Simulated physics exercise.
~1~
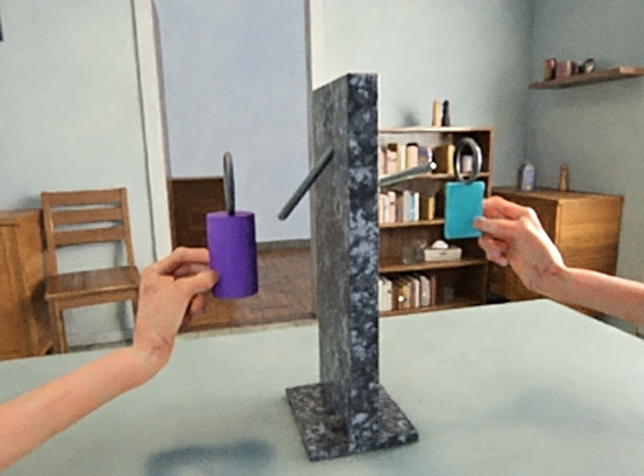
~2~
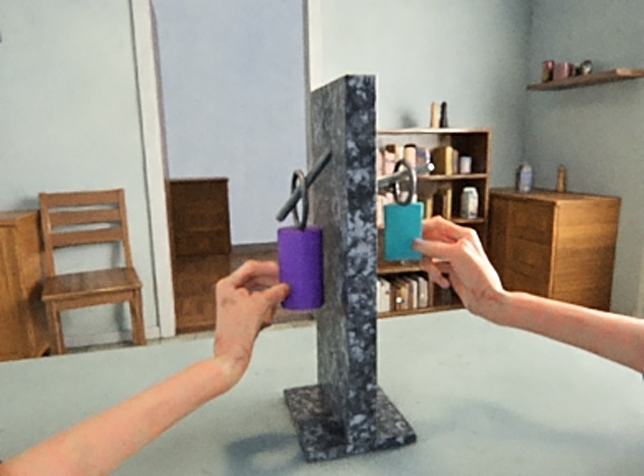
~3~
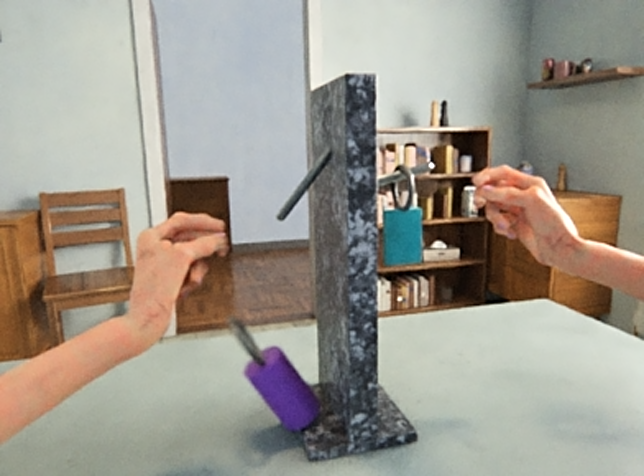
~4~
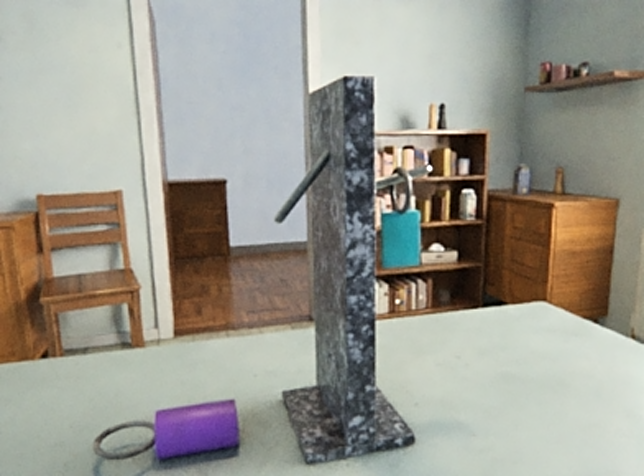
A purple lantern and a turquoise tag, each with a ring, are brought by two hands to pegs on a speckled stand and released; the lantern falls, tipping, and ends lying on the table at left, while the tag stays hanging on the right peg.
